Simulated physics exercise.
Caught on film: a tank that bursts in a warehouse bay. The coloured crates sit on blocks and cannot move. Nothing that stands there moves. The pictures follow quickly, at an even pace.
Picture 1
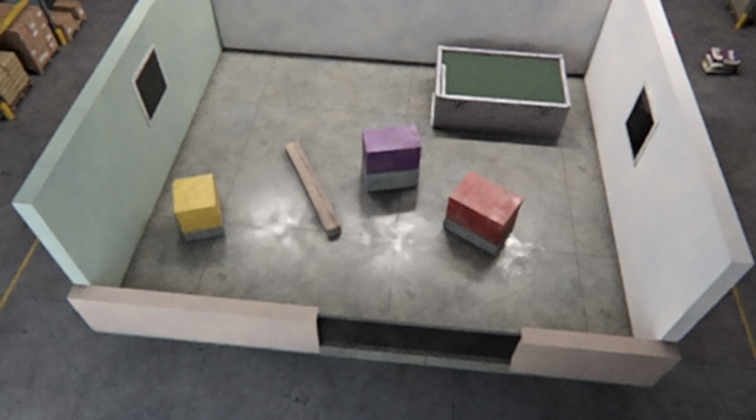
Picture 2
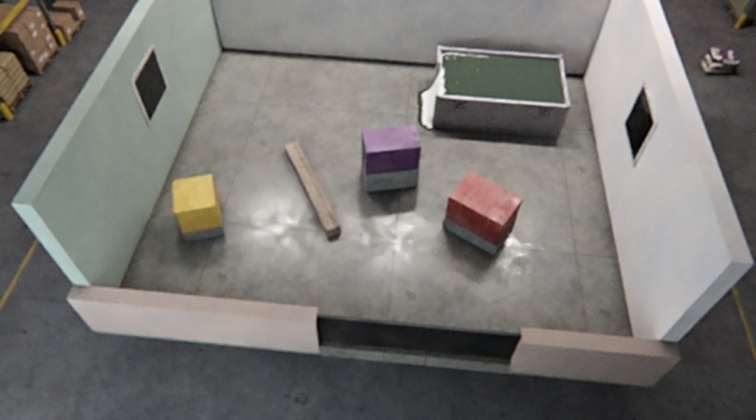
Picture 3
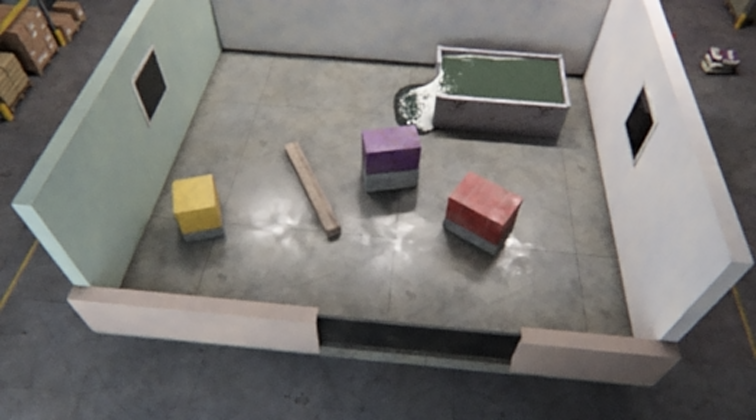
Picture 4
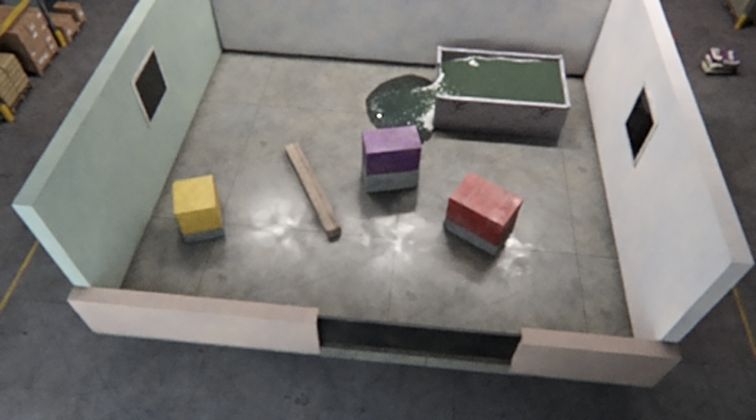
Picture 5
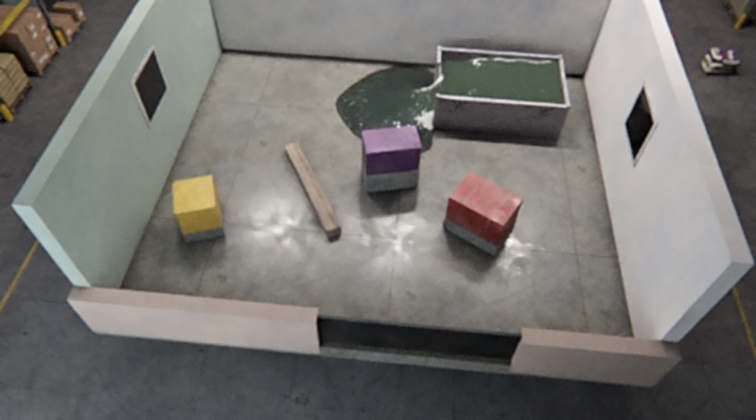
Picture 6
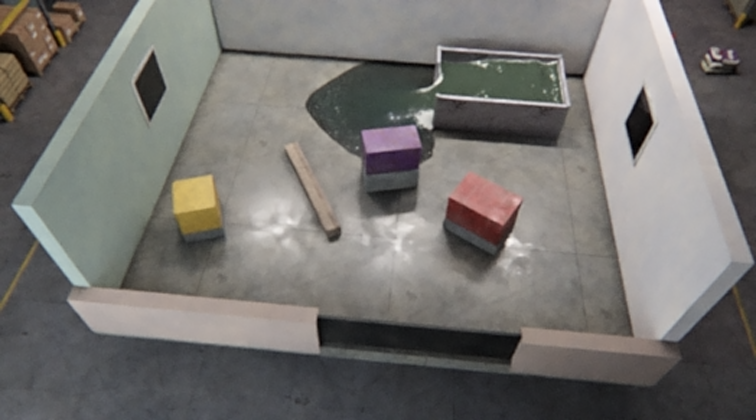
A tank of dark green water bursts and spills leftward across the floor behind a purple block.
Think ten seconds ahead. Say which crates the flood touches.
The red crate keeps dry; the yellow crate keeps dry; the purple crate keeps dry.
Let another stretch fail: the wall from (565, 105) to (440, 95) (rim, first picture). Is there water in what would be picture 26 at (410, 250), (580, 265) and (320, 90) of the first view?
As listed: Covered, flooded, free of water.
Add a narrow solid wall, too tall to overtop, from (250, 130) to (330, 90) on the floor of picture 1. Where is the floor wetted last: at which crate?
I say the red crate.
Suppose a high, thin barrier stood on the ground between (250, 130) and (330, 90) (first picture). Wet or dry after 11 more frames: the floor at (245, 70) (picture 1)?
Answer: Covered.
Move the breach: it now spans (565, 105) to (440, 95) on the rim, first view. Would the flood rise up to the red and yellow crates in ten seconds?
My reading: Red takes water, yellow stays dry.
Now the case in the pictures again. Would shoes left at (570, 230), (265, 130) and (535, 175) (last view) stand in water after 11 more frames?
In turn: Not flooded, awash, free of water.
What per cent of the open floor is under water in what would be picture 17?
About 35 per cent.
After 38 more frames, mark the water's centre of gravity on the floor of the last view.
I would point to (329, 139).
A moment on, water covers 30 % of the floor; the red crate not reached, the yellow crate not reached, the purple crate water round its plinth.
Next, water covers 35 % of the floor; the red crate not reached, the yellow crate not reached, the purple crate water round its plinth.
Then, water covers 45 % of the floor; the red crate water round its plinth, the yellow crate water round its plinth, the purple crate water round its plinth.
Later, water covers 65 % of the floor; the red crate water round its plinth, the yellow crate water round its plinth, the purple crate water round its plinth.
In the end, water covers 85 % of the floor; the red crate stayed above the water, the yellow crate stayed above the water, the purple crate stayed above the water.
